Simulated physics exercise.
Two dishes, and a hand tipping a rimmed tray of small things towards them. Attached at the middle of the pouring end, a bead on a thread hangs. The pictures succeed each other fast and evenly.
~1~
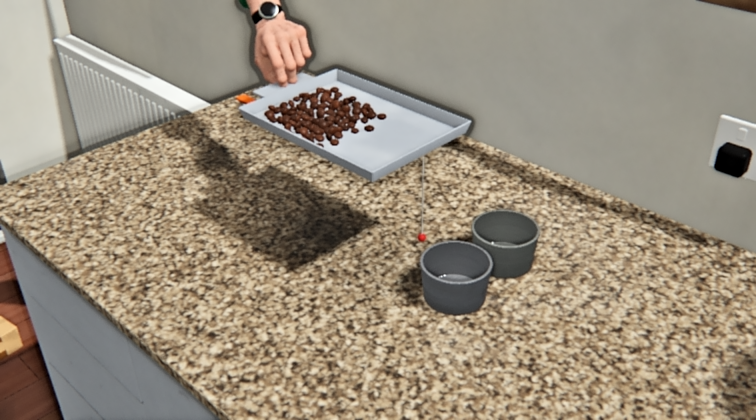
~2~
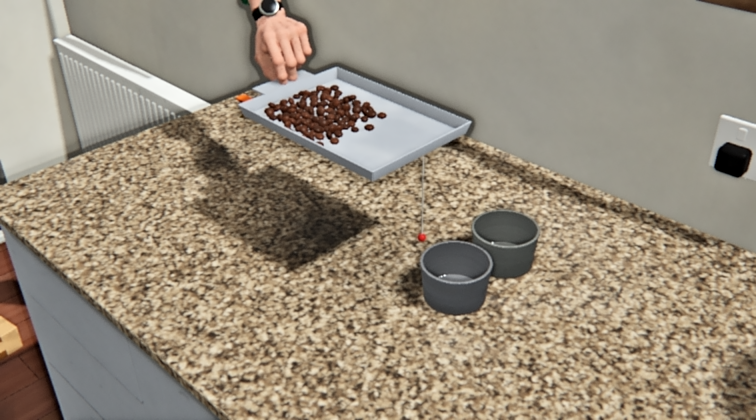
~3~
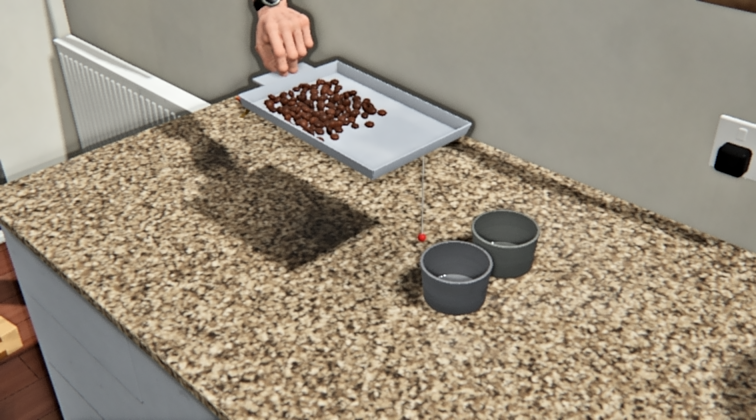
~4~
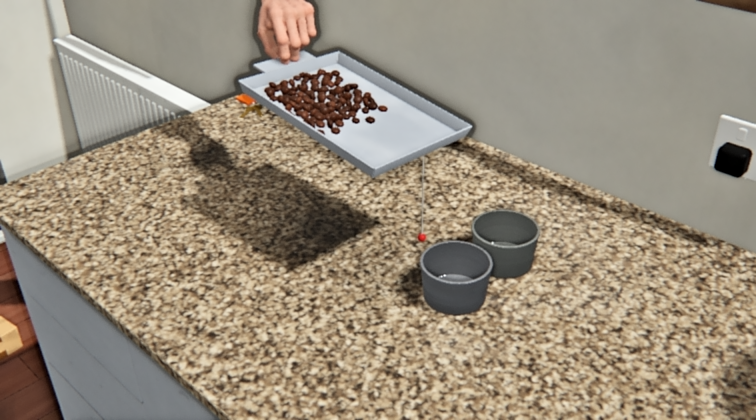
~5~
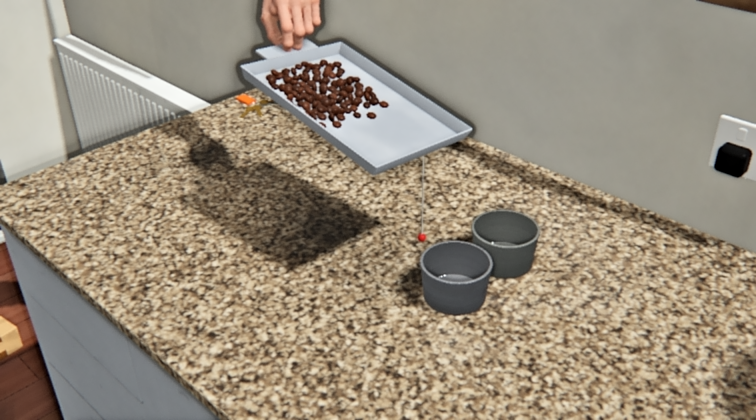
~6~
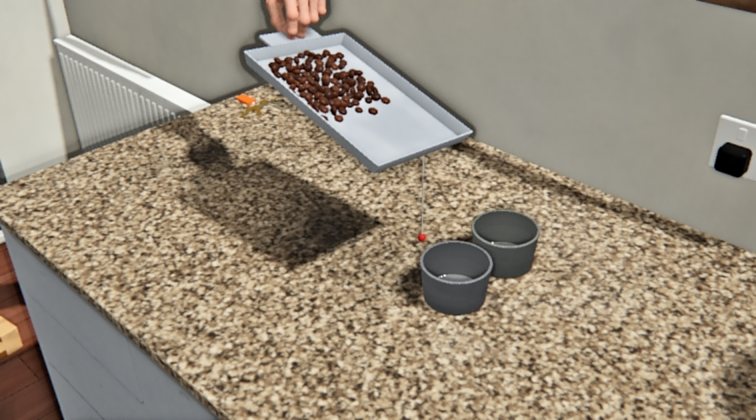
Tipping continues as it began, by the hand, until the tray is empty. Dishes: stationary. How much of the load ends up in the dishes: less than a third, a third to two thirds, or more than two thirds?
In the end the dishes will hold a fair part, one to two thirds of the load.
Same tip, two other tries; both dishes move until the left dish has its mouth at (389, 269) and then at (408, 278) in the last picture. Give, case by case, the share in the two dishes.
Roughly 30 per cent, then roughly 40 per cent.
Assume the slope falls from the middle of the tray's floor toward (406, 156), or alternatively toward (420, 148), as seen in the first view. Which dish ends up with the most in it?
Try one - the dish to the left; try two - the dish to the left.
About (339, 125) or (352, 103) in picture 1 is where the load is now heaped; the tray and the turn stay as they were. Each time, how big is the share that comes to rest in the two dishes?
50 and 50 per cent.
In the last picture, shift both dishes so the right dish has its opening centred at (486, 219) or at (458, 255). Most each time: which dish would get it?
With the first placement it's the one to the right, with the second it's the one to the right.
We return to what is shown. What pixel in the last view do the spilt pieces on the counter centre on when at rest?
Estimated middle: Around (461, 260).
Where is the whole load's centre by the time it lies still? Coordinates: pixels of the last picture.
Around (490, 264), give or take.
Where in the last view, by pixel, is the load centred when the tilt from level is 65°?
Mark it at roughly (457, 147) in the final frame.
Shortly afterwards, tray tipped steeply; near two thirds on the tray; near a third in the air.
Next, tray tipped past a quarter turn; a little on the tray; a little in the left dish; near a third in the right dish; near a third outside both; a little in the air.
Some moments later, tray tipped past a quarter turn; a little in the left dish; near a third in the right dish; near half outside both.
In the end, tray tipped past a quarter turn; a little in the left dish; near a third in the right dish; near half outside both.
